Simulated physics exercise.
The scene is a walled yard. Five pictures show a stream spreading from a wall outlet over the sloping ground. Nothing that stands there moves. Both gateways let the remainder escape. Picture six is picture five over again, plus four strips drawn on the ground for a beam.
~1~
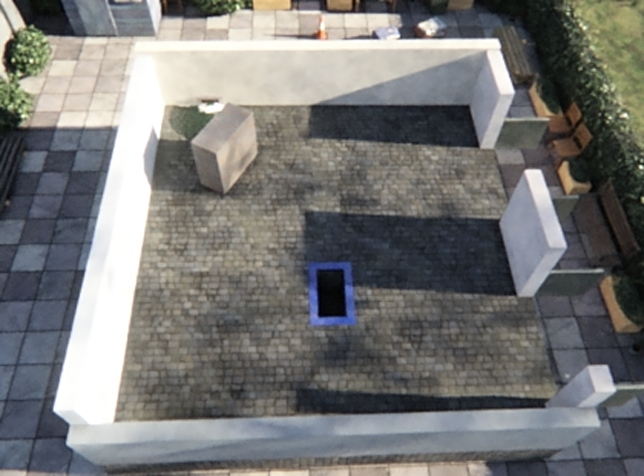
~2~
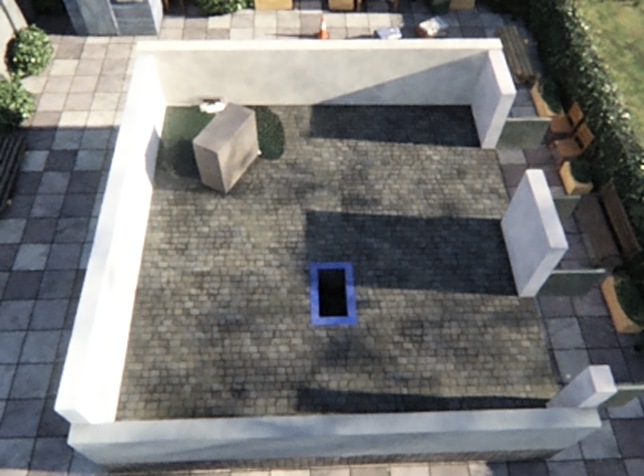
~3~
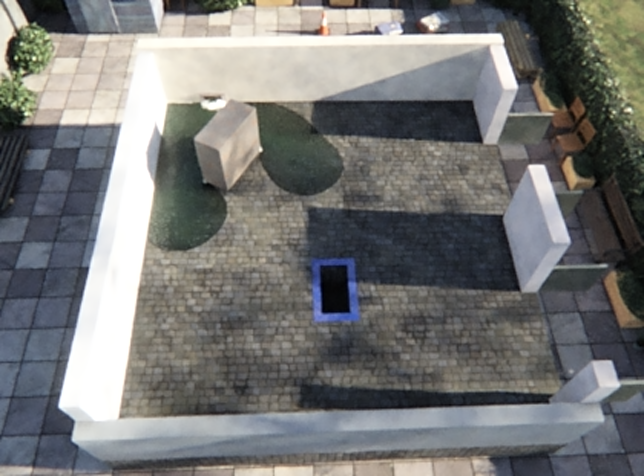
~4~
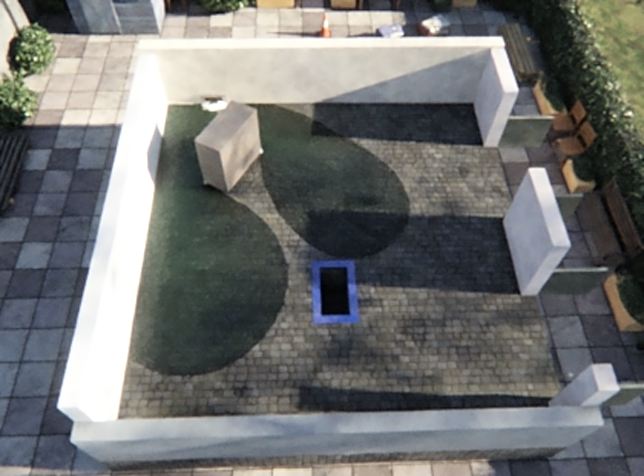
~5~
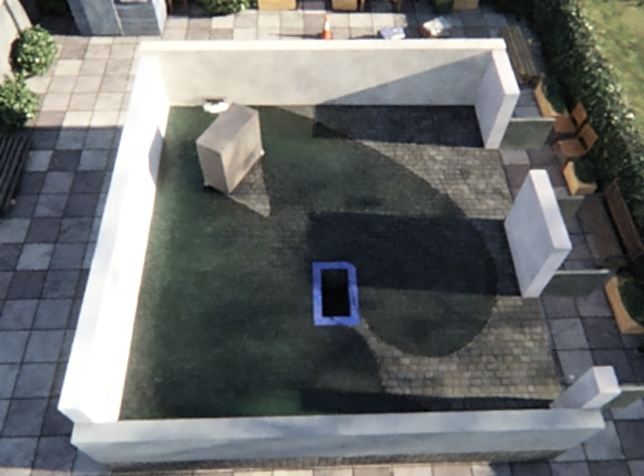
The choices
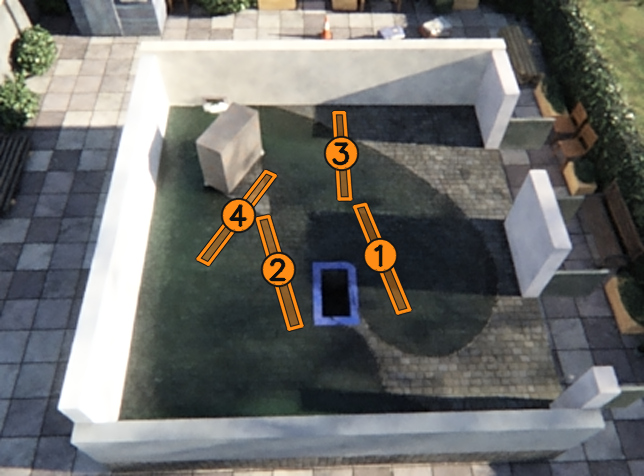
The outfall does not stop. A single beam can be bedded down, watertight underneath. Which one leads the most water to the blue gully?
3 works best here.
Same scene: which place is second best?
The answer is 1.
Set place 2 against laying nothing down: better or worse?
It is worse.
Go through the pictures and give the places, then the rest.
The first frame shows outfall at (211, 101); blue gully at (331, 293); open gate at (531, 347); open gate at (489, 184); front seen at (189, 136), 3 % of the ground wet; blue gully still dry.
The second frame shows front seen at (182, 173), 8 % of the ground wet; blue gully still dry.
The third frame shows front seen at (197, 244), 17 % of the ground wet; blue gully still dry.
The fourth frame shows front seen at (218, 365), 37 % of the ground wet; blue gully still dry.
The fifth frame shows front seen at (471, 331), 63 % of the ground wet; blue gully taking water.
On the marked copy, 1 from (360, 205) to (403, 311); 2 from (263, 217) to (295, 327); 3 from (344, 198) to (339, 112); 4 from (203, 261) to (270, 173).
With 1, about 13 % of the stream goes into the blue gully, about 86 % out by the gates.
With 2, about 6 % of the stream goes into the blue gully, about 94 % out by the gates.
With 3, about 22 % of the stream goes into the blue gully, about 78 % out by the gates.
With 4, about 6 % of the stream goes into the blue gully, about 94 % out by the gates.
